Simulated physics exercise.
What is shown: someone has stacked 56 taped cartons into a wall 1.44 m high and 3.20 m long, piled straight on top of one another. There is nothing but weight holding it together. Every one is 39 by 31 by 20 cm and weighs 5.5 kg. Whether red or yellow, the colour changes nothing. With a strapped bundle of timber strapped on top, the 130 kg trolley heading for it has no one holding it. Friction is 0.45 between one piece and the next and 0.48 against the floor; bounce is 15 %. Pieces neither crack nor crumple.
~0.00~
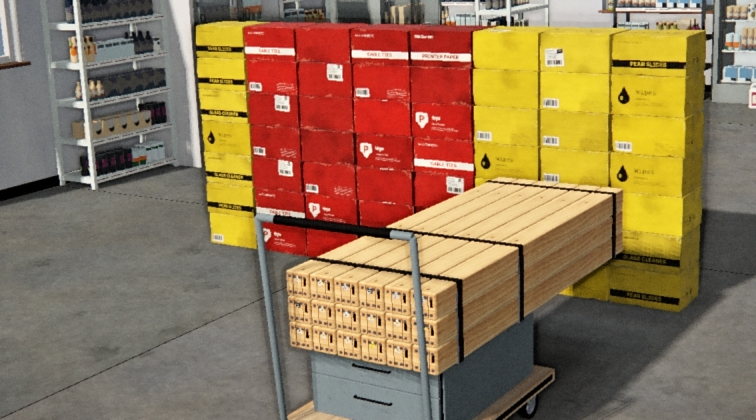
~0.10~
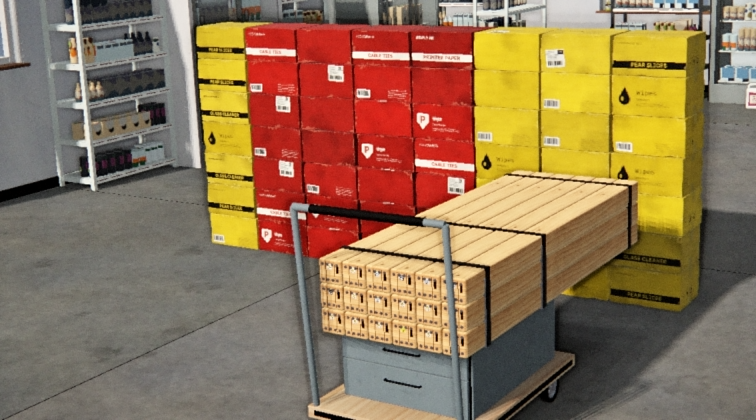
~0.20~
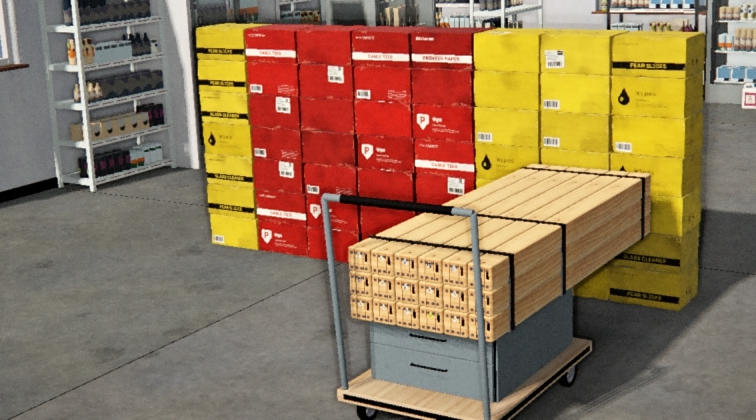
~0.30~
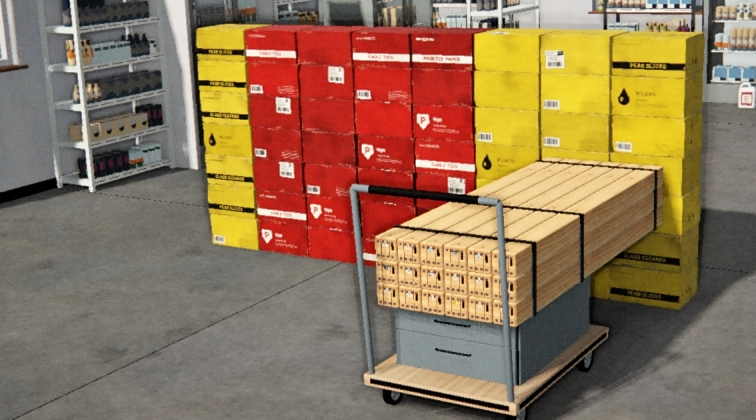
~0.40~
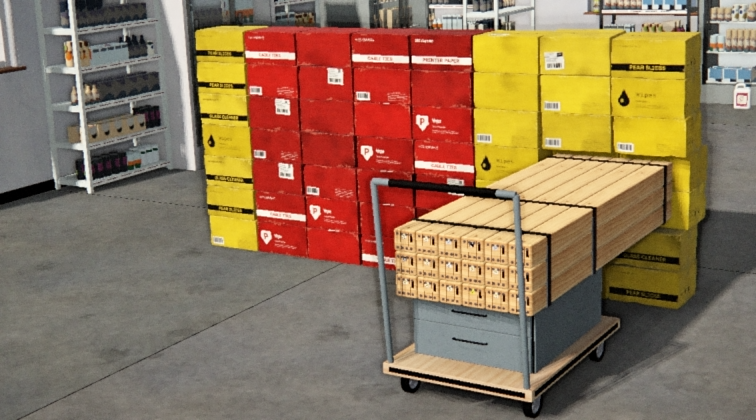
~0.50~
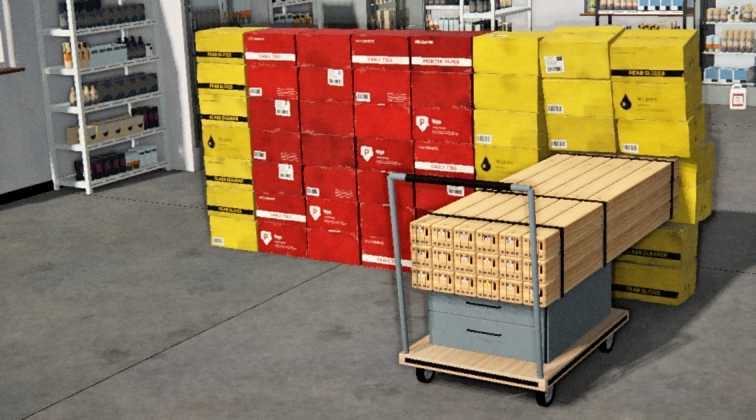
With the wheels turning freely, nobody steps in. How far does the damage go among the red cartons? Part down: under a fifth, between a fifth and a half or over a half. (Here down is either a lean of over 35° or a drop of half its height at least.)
Down count: Below twenty percent.
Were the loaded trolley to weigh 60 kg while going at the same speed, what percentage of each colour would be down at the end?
That would leave yellow at 40 and red at 0 per cent.
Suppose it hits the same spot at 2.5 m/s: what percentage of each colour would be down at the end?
You'd end up with yellow at 30 per cent down and red at 0 per cent.
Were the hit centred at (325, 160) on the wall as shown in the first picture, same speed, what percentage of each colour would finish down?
Down at the end: Yellow 0 percent, red 60 percent.
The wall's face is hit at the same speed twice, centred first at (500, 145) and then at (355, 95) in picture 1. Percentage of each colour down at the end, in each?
First try then second: Yellow 40 and 0, red 20 and 10 per cent.
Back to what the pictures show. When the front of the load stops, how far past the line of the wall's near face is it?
Rest position: Approx. 120 centimetres beyond.
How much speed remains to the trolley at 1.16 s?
Roughly 0.8 m/s.
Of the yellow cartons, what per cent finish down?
Of the yellow ones, 40 in a hundred finish down.
After 0.60 s, load 35 cm past the wall's line, still rolling; none of the 28 red cartons down (0 of 56 in all colours); top red carton unmoved; top yellow carton 21° from how it stood.
After 0.82 s, load 57 cm past the wall's line, still rolling; none of the 28 red cartons down (8 of 56 in all colours); top red carton unmoved; top yellow carton 35° from how it stood, 12 cm lower.
After 1.16 s, load 89 cm past the wall's line, still rolling; none of the 28 red cartons down (11 of 56 in all colours); top red carton unmoved; top yellow carton on its side.
After 1.60 s, load 1.13 m past the wall's line, still rolling; none of the 28 red cartons down (11 of 56 in all colours); top red carton unmoved; top yellow carton upside down.
In the end (2.3 s), load 1.22 m past the wall's line, stopped; none of the 28 red cartons down (11 of 56 in all colours); top red carton unmoved; top yellow carton upside down. That is 0 per cent. From the last view, middles, top red carton near (393, 50), top yellow carton near (589, 133).
